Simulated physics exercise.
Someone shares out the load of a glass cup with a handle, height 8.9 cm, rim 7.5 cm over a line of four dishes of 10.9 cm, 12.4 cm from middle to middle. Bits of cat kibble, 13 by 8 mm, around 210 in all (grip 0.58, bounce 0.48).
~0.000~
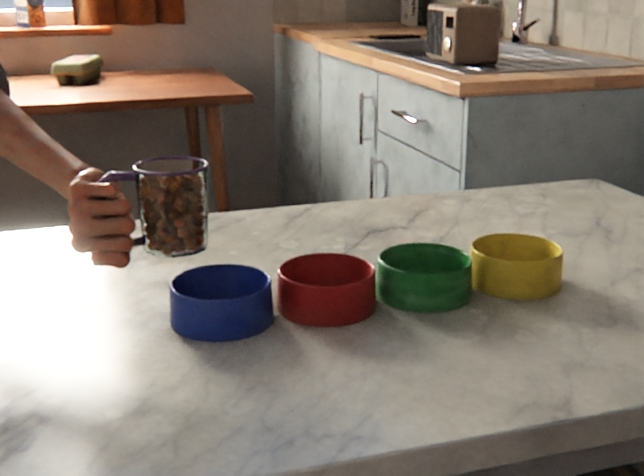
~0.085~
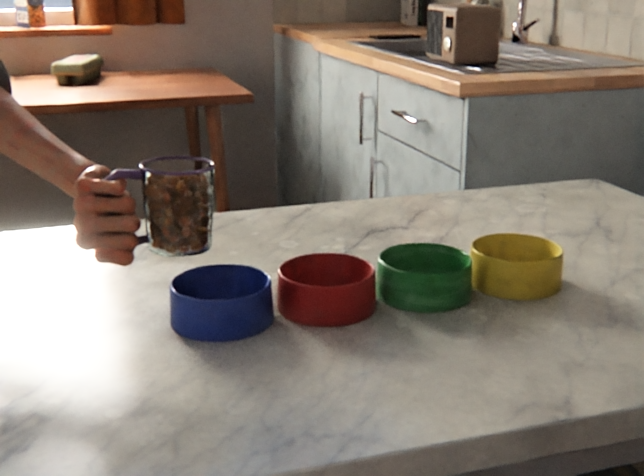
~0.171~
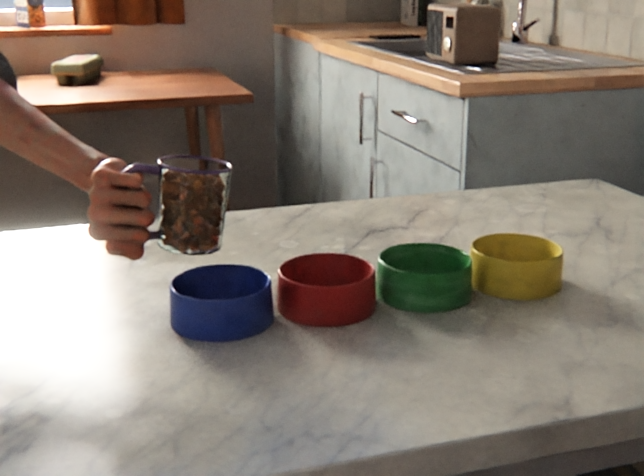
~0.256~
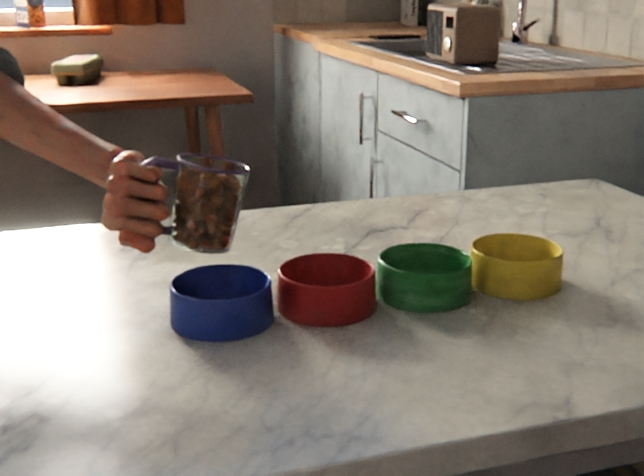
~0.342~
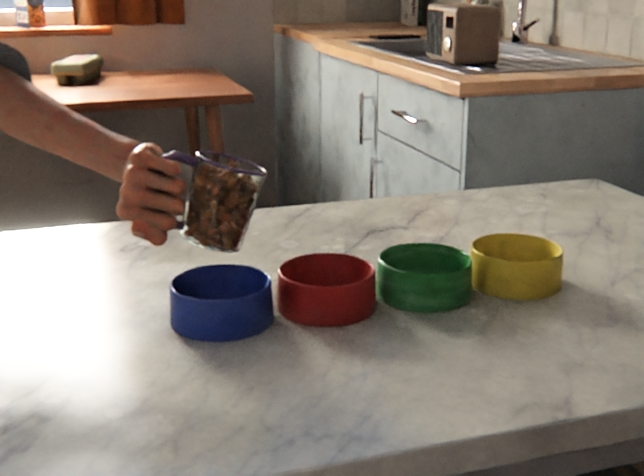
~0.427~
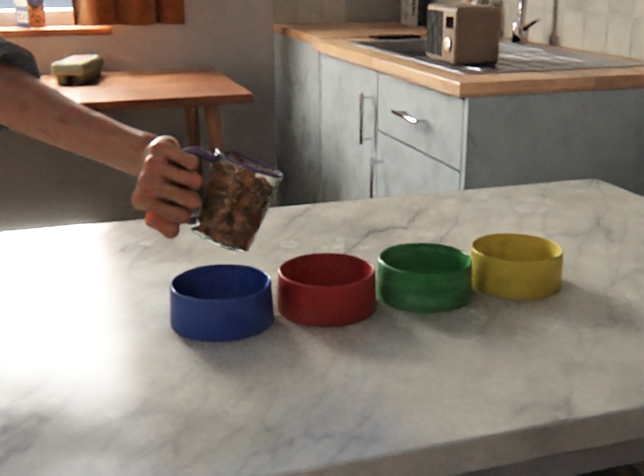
A hand moves a glass cup of brown kibble rightward above colored dishes, gradually tilting it.
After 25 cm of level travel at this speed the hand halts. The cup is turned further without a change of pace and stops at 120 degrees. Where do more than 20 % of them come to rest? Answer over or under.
Red dish: Under; blue dish: Under; green dish: Over; yellow dish: Under; on the counter: Under.
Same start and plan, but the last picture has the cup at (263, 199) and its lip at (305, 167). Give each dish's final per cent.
Red 0, blue 0, green 100, yellow 0.
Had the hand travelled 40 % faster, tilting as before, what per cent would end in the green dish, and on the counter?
Then: Green 100; counter 0.
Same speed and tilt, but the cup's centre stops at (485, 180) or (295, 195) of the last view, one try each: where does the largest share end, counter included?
Most goes to: Yellow; red.
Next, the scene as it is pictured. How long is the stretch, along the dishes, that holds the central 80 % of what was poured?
About 6 cm.
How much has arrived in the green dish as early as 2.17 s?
Some 85 per cent.
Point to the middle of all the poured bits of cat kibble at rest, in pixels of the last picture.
Near (431, 277).
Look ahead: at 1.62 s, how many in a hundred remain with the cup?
Some 85 per cent of the load.
After 1.14 s, tilt 68 degrees; cup holds 100 %.
After 1.62 s, tilt 98 degrees; cup holds 85 %, green 15 %.
After 2.17 s, tilt 120 degrees; cup holds 15 %, green 85 %.
At rest (3.0 s), red 0 %, blue 0 %, green 100 %, yellow 0 %, counter 0 %.
